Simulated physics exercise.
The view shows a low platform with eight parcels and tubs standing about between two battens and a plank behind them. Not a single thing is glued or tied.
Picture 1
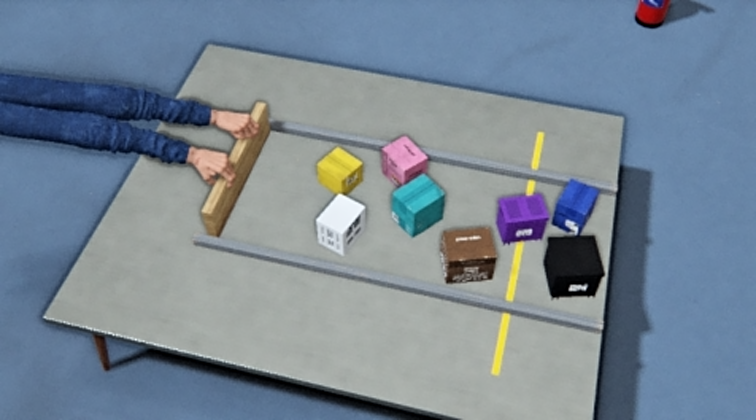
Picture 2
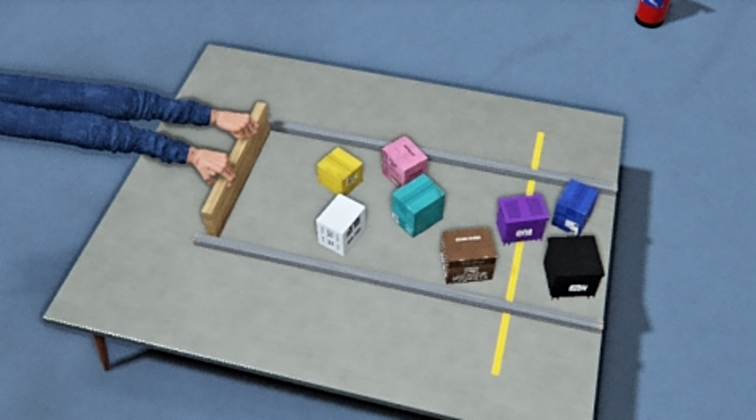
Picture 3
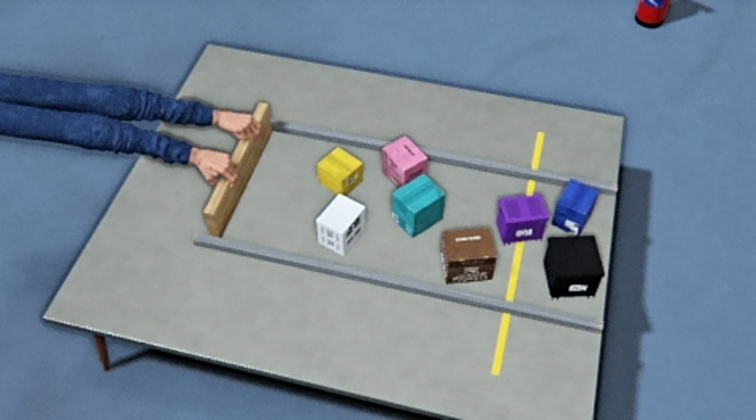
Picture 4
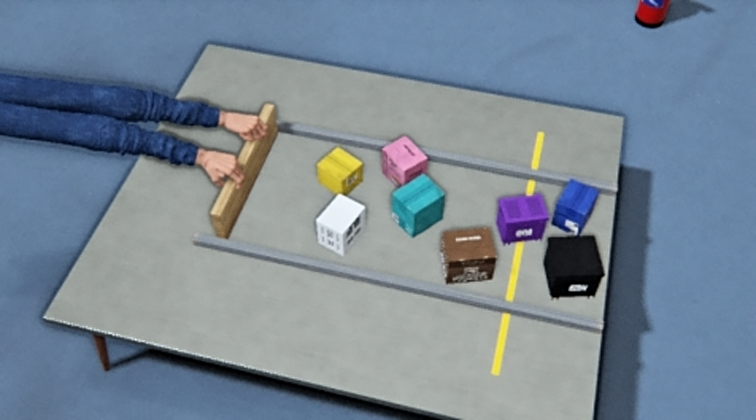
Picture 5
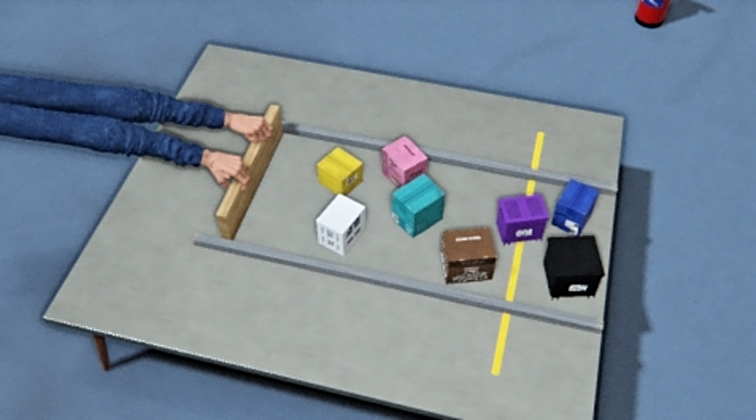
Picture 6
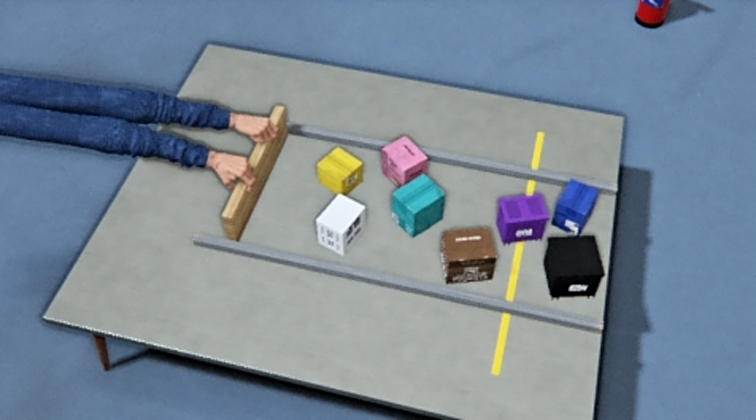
Hands sliding a wooden plank slightly to the right on a low platform, while eight colourful boxes between two battens stay still.
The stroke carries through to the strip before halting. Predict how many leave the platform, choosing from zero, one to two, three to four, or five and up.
The count is one to two.
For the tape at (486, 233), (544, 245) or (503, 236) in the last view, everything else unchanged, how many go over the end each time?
Going through each try, you'd get 0, 3 and 0.
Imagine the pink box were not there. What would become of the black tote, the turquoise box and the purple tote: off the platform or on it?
In that case the black tote winds up down, the turquoise box stays where it is, and the purple tote stays where it is.
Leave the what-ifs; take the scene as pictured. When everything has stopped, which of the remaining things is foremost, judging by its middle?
Nearest at the end: The purple tote.
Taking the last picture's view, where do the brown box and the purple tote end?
In the last view, the middles sit near (571, 285) and near (602, 225).
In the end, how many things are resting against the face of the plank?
It ends up touching 3.
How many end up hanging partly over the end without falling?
The number is 1.
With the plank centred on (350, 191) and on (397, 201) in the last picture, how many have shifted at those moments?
At the first place 3, at the second 4.
Early on, none off yet; black tote at rest near (572, 268); blue box at rest near (575, 208); purple tote at rest near (521, 220).
Finally, the number that fall off is one or two; lost, blue box and black tote.
